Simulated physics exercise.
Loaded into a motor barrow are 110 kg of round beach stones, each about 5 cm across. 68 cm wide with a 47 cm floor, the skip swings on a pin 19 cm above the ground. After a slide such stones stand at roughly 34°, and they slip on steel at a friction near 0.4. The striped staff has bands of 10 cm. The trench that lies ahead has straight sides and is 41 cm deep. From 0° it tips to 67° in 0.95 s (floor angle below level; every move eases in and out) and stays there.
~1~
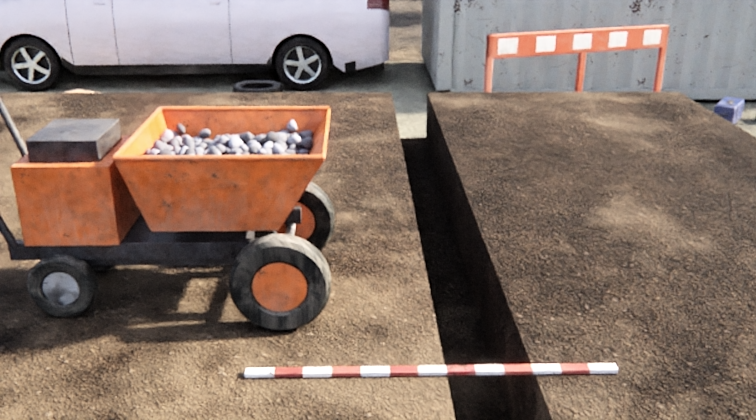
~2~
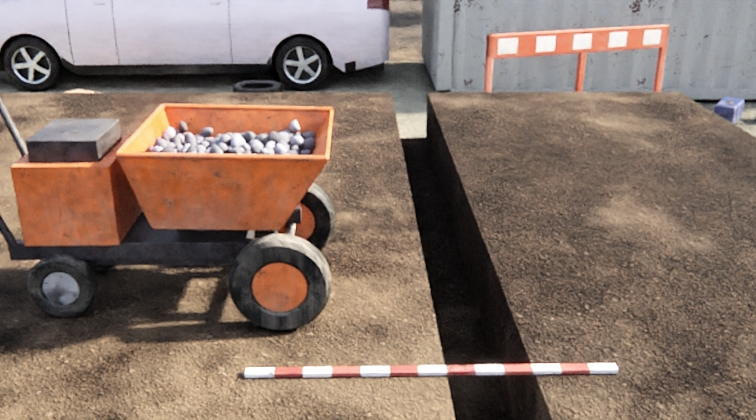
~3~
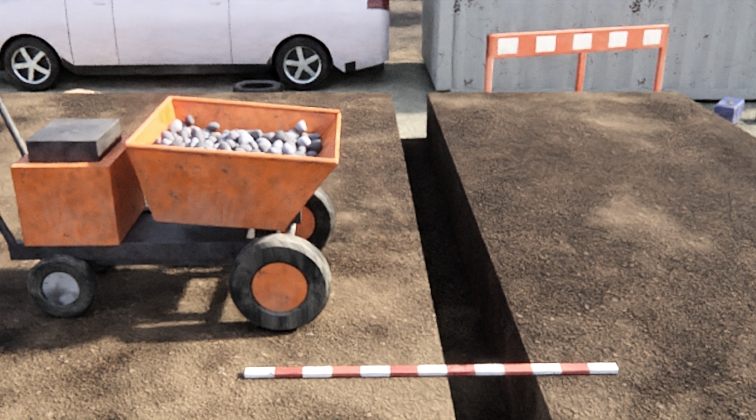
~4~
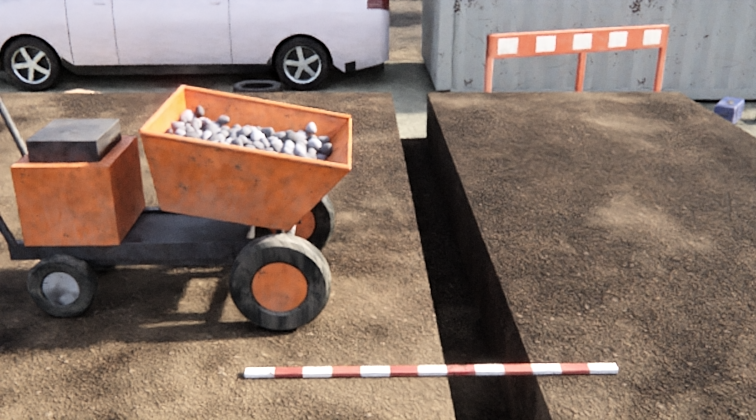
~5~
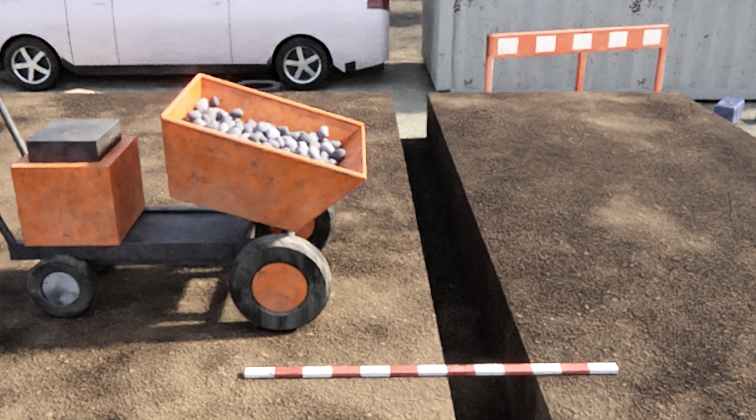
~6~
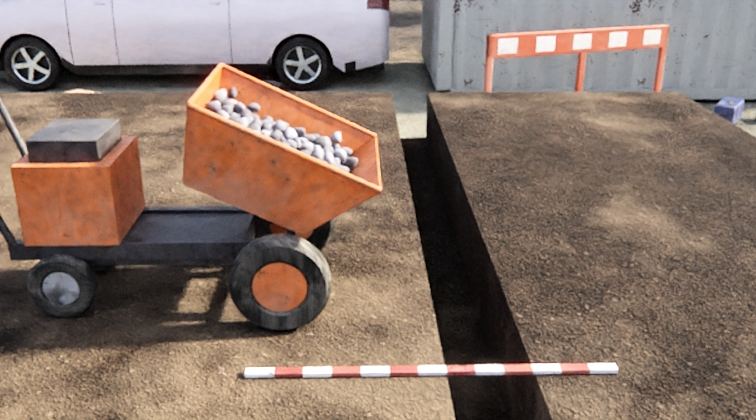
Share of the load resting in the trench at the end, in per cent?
88 per cent.
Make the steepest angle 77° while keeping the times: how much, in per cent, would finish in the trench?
Trench share: Approx. 100%.
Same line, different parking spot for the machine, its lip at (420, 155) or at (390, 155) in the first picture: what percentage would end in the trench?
About 30 per cent from the first spot, about 50 from the second.
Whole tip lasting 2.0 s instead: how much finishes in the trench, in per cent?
Estimate: About 90 %.
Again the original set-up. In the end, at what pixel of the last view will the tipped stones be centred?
The stones end up centred near (463, 353).
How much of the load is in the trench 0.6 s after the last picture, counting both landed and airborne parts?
Some 25 per cent.
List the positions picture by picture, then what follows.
In the first picture, the skip is at 0°, its lip at (324, 158); the top of the load is at (245, 139).
In the second picture, the skip is at 1°, its lip at (327, 159); the top of the load is at (238, 141).
In the third picture, lip at (336, 162), floor tilted 5°, highest stones at (204, 134).
In the fourth picture, the skip is at 11°, its lip at (350, 169); the top of the load is at (197, 125).
In the fifth picture, the skip is at 18°, its lip at (365, 178); the top of the load is at (203, 114).
In the sixth picture, lip at (381, 191), floor tilted 26°, highest stones at (221, 103).
Then, 0.3 s after the last picture the floor is at 56°, 100 % in the skip; the foremost stones are at (402, 217).
Then, 0.6 s after the last picture the floor is at 67°, 74 % in the skip, 1 % short of the trench, 25 % in the trench; the foremost stones are at (500, 336).
Then, 1.0 s after the last picture the floor is at 67°, 41 % in the skip, 1 % short of the trench, 54 % in the trench, 3 % past the trench; the foremost stones are at (580, 289).
Then, 2.9 s after the last picture the floor is at 67°, 8 % in the skip, 1 % short of the trench, 88 % in the trench, 3 % past the trench; the foremost stones are at (652, 300).
